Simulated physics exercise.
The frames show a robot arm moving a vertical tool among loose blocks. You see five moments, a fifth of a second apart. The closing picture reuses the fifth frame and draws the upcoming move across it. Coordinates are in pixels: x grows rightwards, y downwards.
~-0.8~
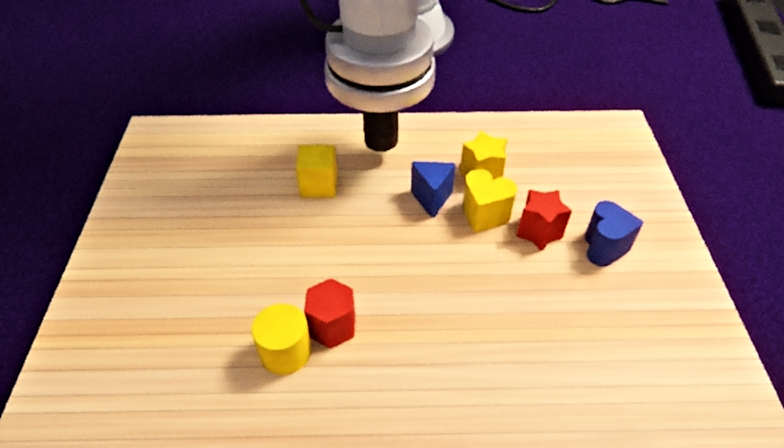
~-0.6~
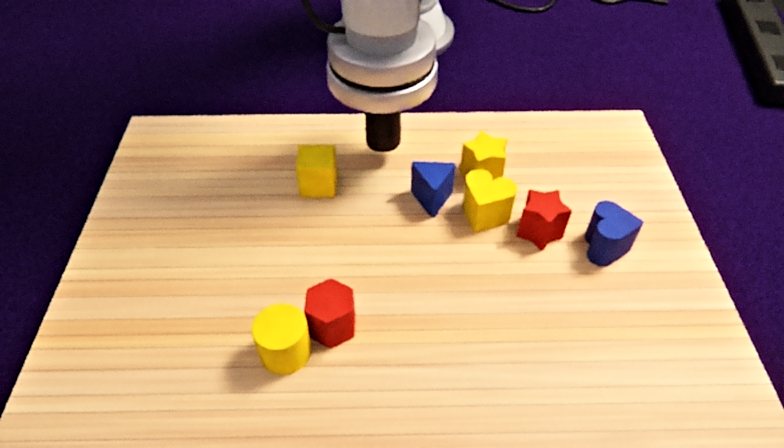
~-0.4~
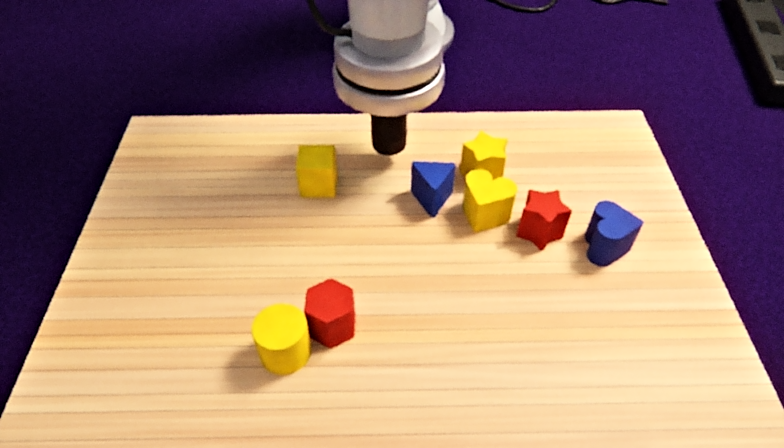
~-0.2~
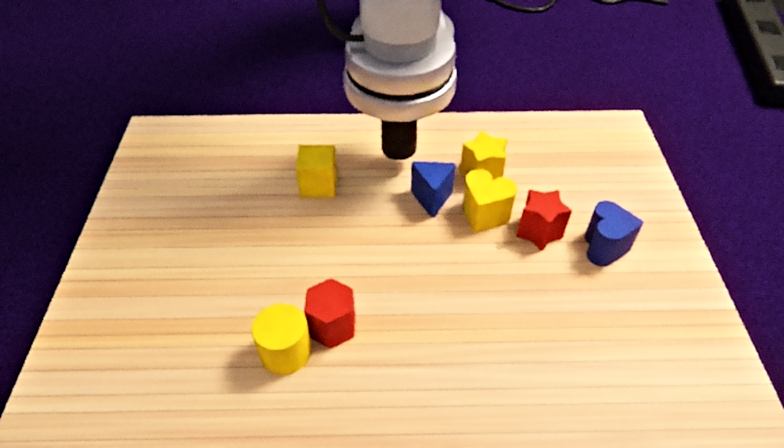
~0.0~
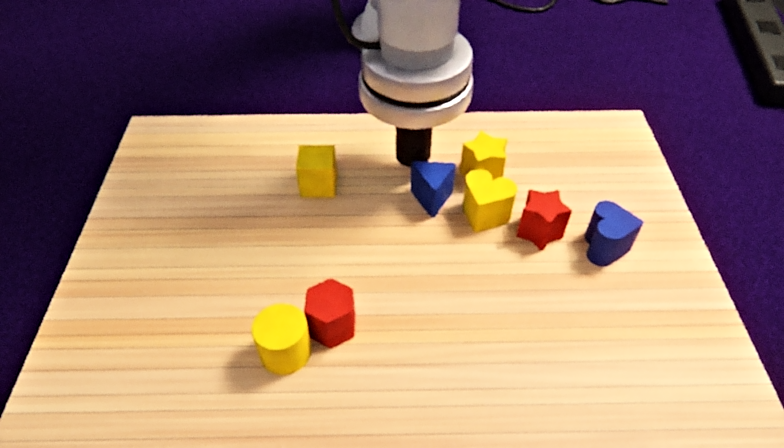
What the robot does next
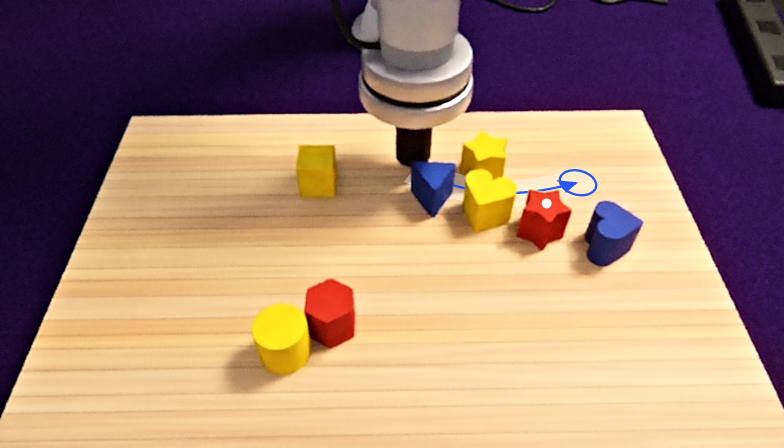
The clip shows a robot arm with a dark vertical tool above a wooden board of loose red, yellow and blue blocks; the tool moves slightly right, nearing the blue triangular block, while the blocks stay still.
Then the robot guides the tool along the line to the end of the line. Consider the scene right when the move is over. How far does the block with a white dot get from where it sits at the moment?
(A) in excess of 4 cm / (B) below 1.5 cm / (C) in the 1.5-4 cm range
The answer is B.
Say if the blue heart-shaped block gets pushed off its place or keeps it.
The block you're asking about stays where it is.
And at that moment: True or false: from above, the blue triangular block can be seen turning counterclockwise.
The statement is incorrect.
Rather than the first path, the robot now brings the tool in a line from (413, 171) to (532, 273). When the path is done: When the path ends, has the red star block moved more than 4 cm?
Yes, I think so.
Path on the board, from (413, 171) via (466, 188) and (524, 192), ending at (578, 182); the dot is on the red star block.
The first path, step by step. One third of the way, tool at (469, 174); blue triangular block at (441, 176), turned 20° clockwise; yellow star block at (496, 145); yellow heart-shaped block at (493, 189).
Two thirds of the way, tool at (529, 177); blue triangular block at (441, 176), turned 20° clockwise; yellow star block at (521, 140), turned 70° anticlockwise; yellow heart-shaped block at (505, 196), turned 30° clockwise; red star block at (548, 206).
At the end, tool at (583, 168); blue triangular block at (441, 176), turned 20° clockwise; yellow star block at (523, 140), turned 85° anticlockwise; yellow heart-shaped block at (505, 196), turned 30° clockwise; red star block at (548, 206); blue heart-shaped block in place.
